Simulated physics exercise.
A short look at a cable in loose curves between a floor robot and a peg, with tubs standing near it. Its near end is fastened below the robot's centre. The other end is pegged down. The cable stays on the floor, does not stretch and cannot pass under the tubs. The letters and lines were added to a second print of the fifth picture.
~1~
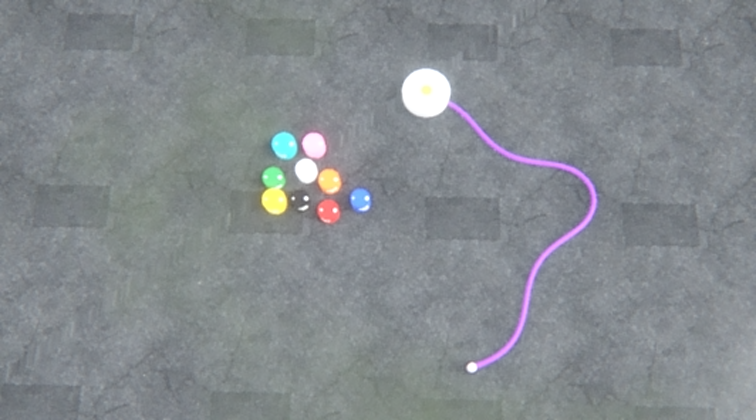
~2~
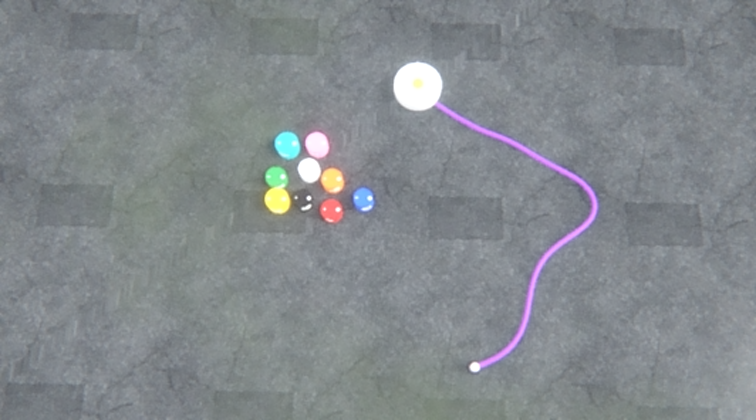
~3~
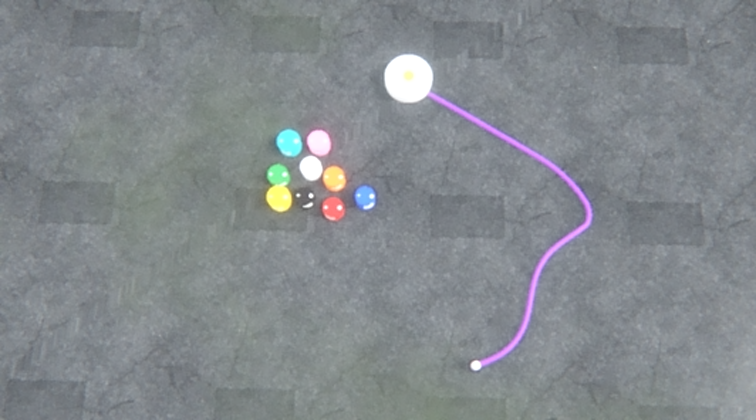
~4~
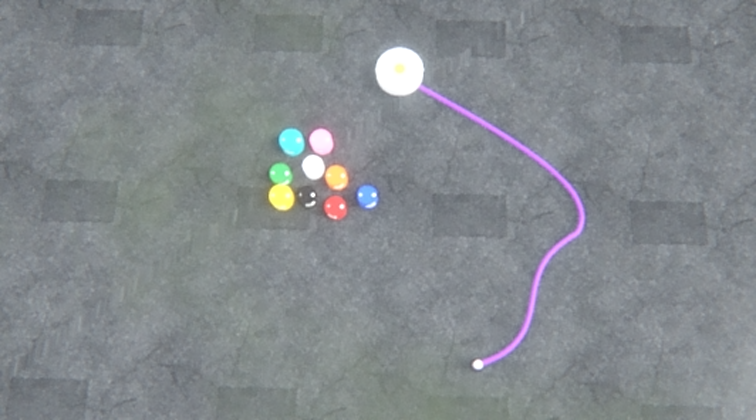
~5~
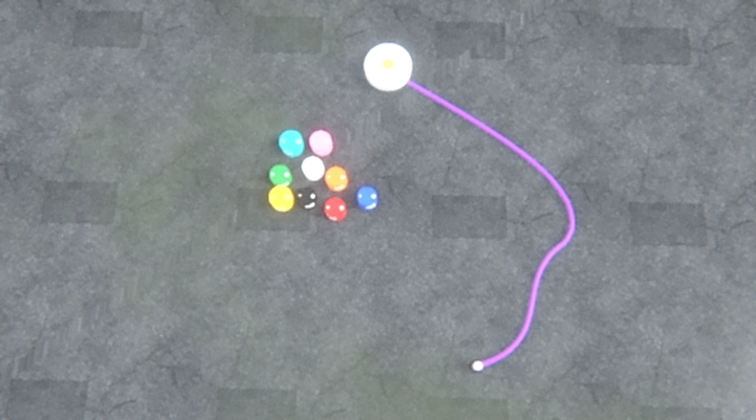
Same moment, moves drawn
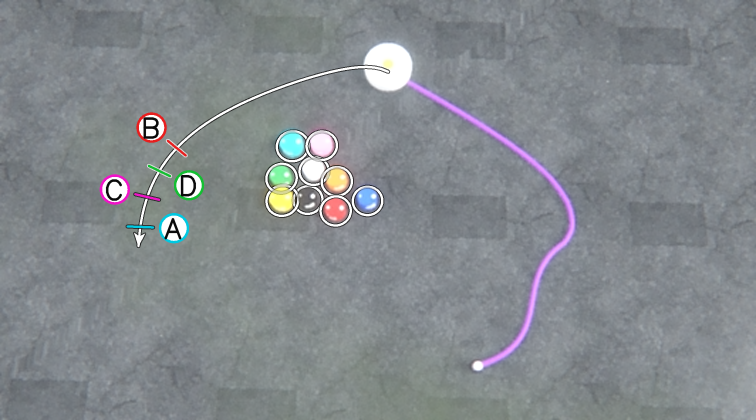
The clip shows a round white robot on a dark grey floor, with a curving purple cable running to a small peg and colourful tubs clustered nearby. The robot moves a short way up and left, drawing the cable's upper curves straighter.
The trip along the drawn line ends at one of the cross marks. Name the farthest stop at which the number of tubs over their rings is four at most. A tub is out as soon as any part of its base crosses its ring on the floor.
At D, and not beyond.
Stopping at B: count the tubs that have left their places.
The count is none.
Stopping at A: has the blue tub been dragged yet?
Yes.
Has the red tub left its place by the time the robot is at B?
No.
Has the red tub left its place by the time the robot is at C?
No.
On the marked copy, A at (140, 227); B at (177, 148); C at (147, 197); D at (159, 171); the route from (388, 72) via (226, 112) to (139, 246).
With D. Early on, robot (299, 77).
Further on, robot (215, 113).
At the end, robot (157, 168); white tub (313, 174); turquoise tub (288, 156); pink tub (309, 156); blue tub (364, 201); two over the rings.
As for the rest, A has seven over the rings; B is within the limit but short; C has six over the rings.
